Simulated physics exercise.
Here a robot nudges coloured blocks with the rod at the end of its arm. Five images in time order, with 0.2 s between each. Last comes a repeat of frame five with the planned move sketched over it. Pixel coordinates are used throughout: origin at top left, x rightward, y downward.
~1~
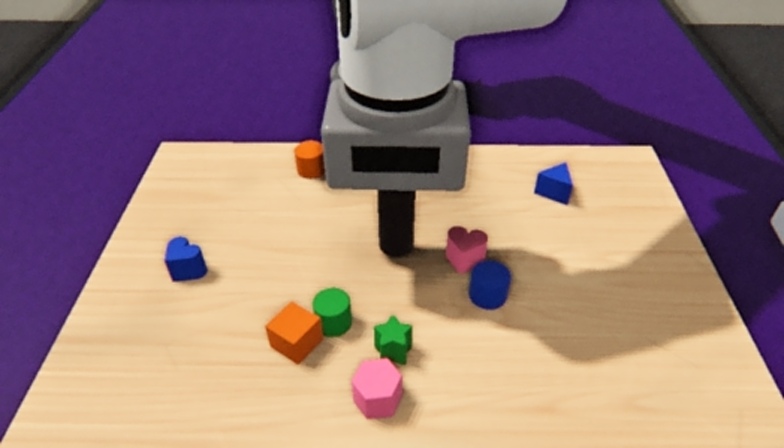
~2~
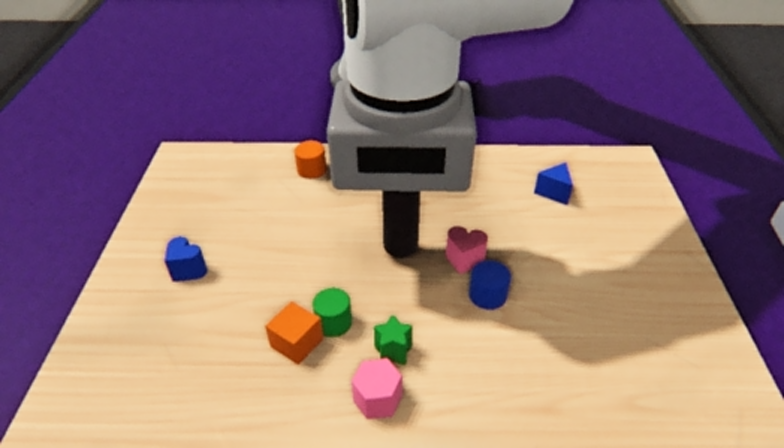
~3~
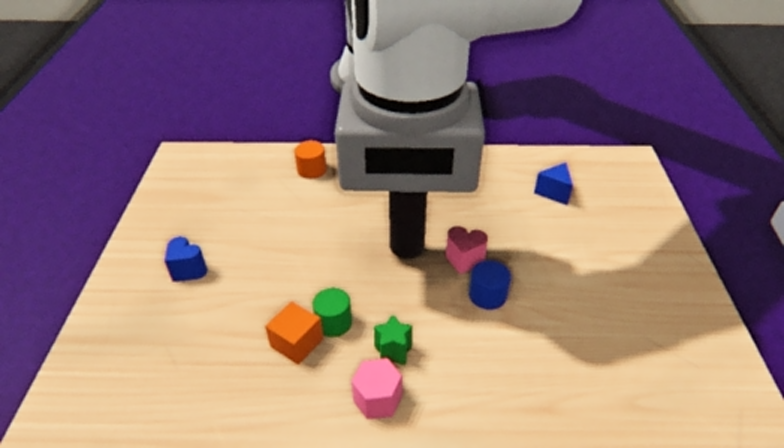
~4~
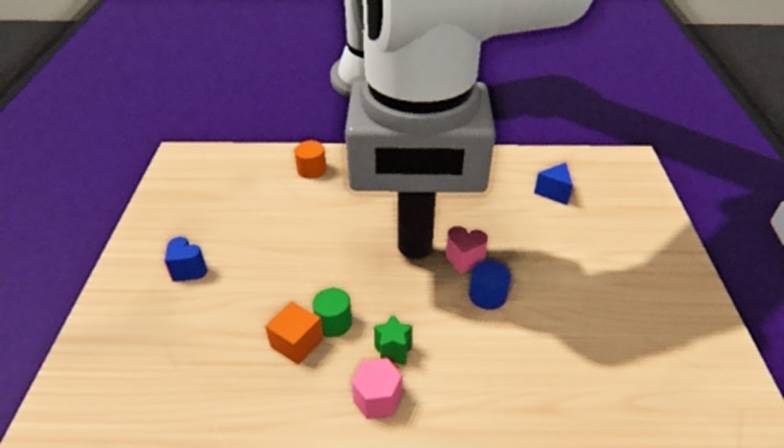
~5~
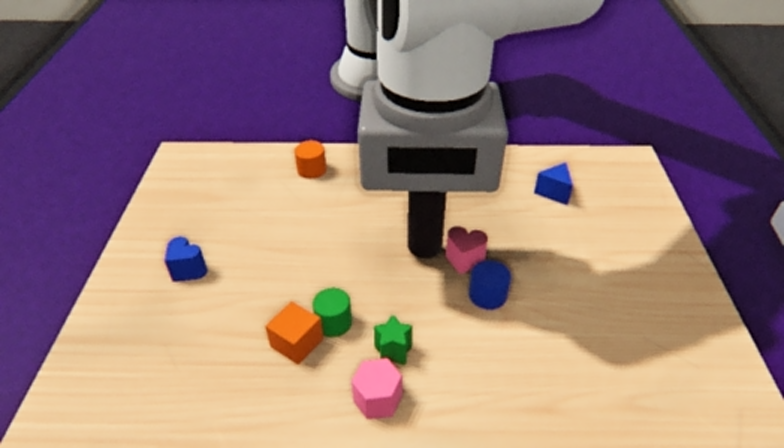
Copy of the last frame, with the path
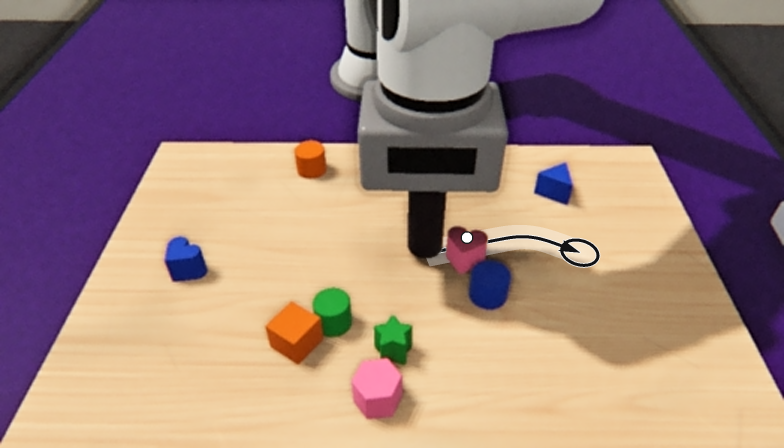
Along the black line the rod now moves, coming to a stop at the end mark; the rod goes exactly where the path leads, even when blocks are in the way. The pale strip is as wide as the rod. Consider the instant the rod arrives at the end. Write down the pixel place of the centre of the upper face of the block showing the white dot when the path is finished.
It is at (506, 242).
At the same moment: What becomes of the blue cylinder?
Once the path ends, it is where it was.
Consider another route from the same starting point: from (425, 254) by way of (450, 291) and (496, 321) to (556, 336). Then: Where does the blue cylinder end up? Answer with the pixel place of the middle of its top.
I'd guess (544, 280).
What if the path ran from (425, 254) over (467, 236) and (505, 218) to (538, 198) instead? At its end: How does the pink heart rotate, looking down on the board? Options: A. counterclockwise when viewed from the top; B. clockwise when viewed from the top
It's B.
The drawn path runs from (425, 254) via (476, 244) and (527, 237), ending at (580, 252); the dot is on the pink heart.
On the path given first. One third of the way, rod (478, 236); pink heart (501, 242), turned 90° clockwise.
Two thirds of the way, rod (530, 229); pink heart (506, 242), turned 105° clockwise.
At the end, rod (582, 245); pink heart (506, 242), turned 105° clockwise; blue cylinder not moved.
